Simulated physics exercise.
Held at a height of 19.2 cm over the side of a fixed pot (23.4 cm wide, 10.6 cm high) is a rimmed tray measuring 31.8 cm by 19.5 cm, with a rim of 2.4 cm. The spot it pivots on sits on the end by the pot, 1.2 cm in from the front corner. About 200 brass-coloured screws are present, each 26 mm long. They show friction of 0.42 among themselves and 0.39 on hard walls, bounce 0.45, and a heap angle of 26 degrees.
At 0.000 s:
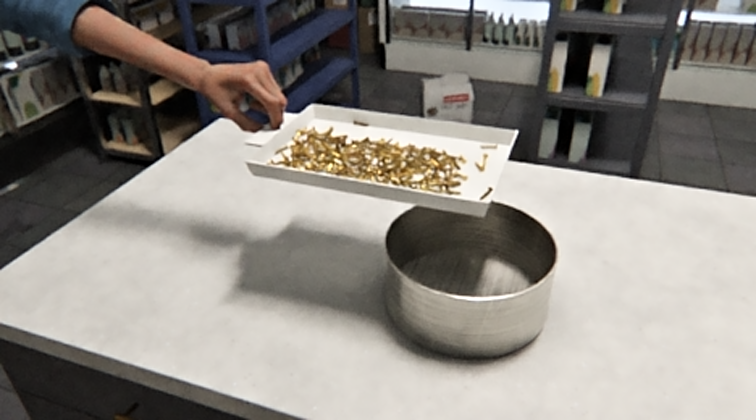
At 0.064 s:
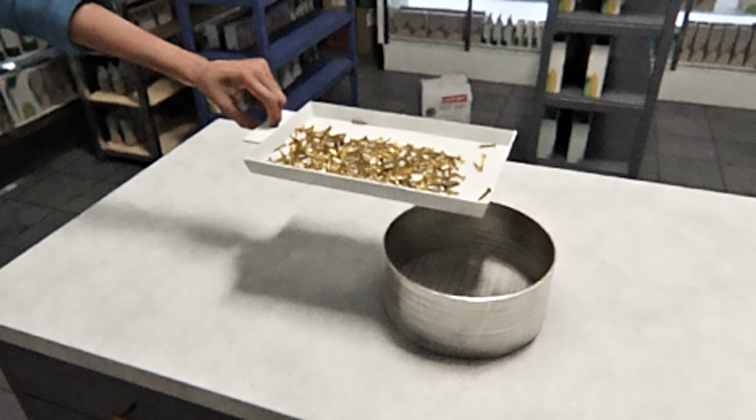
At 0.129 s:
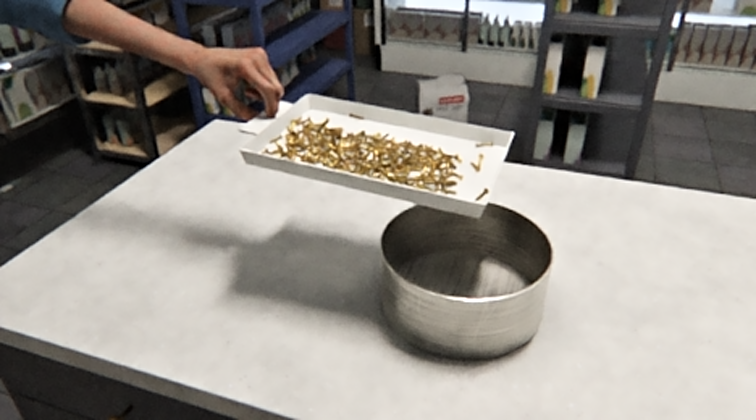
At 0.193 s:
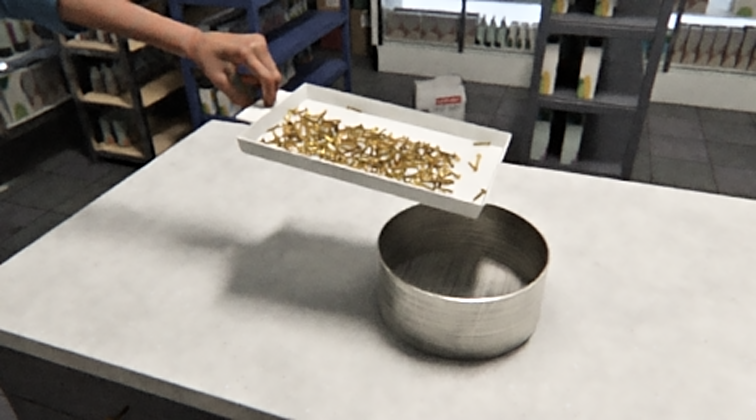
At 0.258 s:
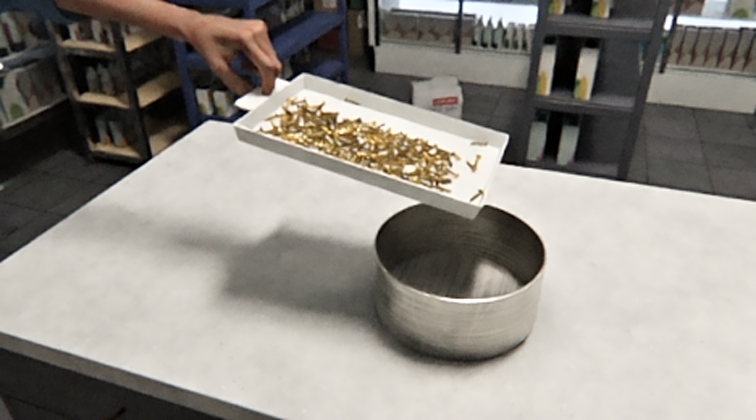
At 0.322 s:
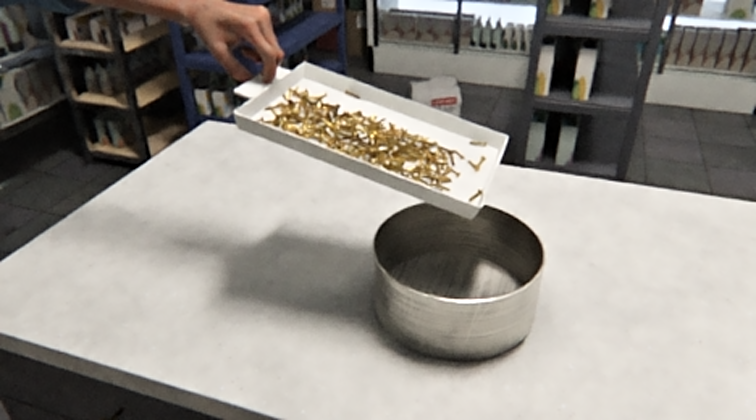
A hand held the left end of a white tray of brass-coloured screws above a metal pot on a pale counter, then raised that end gradually, tilting the tray gently down toward the right.
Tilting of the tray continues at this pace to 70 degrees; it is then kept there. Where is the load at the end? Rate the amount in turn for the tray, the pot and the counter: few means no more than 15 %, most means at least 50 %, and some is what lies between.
Left on the tray: Most; pot: Some; counter: Few.
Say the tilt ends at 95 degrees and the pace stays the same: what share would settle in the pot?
Near 80 %, then.
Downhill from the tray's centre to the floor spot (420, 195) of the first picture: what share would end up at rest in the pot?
The share would be about 30 percent.
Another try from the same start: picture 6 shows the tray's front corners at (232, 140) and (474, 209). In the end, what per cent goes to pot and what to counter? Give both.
You'd end with pot at 10 and counter at 30.
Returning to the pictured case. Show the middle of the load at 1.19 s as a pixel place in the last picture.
Approximately (489, 171) in the last view.
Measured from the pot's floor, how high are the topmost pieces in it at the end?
It reaches roughly 1.5 cm.
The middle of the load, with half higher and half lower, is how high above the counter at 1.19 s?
Roughly 22 cm above the counter.
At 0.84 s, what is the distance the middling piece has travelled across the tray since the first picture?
10 cm.
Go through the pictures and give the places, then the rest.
In the first picture, tray tilt 0 degrees, front corners at (250, 160) and (485, 200); middle of the pieces at (372, 159); pot at (470, 242).
In the second picture, tray tilt 1 degrees, front corners at (248, 157) and (484, 200); middle of the pieces at (371, 158).
In the third picture, tray tilt 4 degrees, front corners at (245, 148) and (482, 201), lowest corner right back; middle of the pieces at (368, 153).
In the fourth picture, tray tilt 7 degrees, front corners at (242, 136) and (480, 202), lowest corner right back; middle of the pieces at (366, 147).
In the fifth picture, tray tilt 10 degrees, front corners at (239, 124) and (478, 203), lowest corner right back; middle of the pieces at (366, 142).
In the sixth picture, tray tilt 14 degrees, front corners at (239, 112) and (478, 204), lowest corner right back; middle of the pieces at (367, 137); pot at (458, 244). Its pace works out near 50 degrees a second.
Then, at 0.84 s, tilt 40 degrees; the tray holds 100 %, the pot 0 %.
Then, at 1.19 s, tilt 58 degrees; the tray holds 90 %, the pot 0 %.
Then, at 1.62 s, tilt 70 degrees; the tray holds 80 %, the pot 15 %.
By 2.8 s all is still; tray 70 %, pot 25 %, counter 5 %.
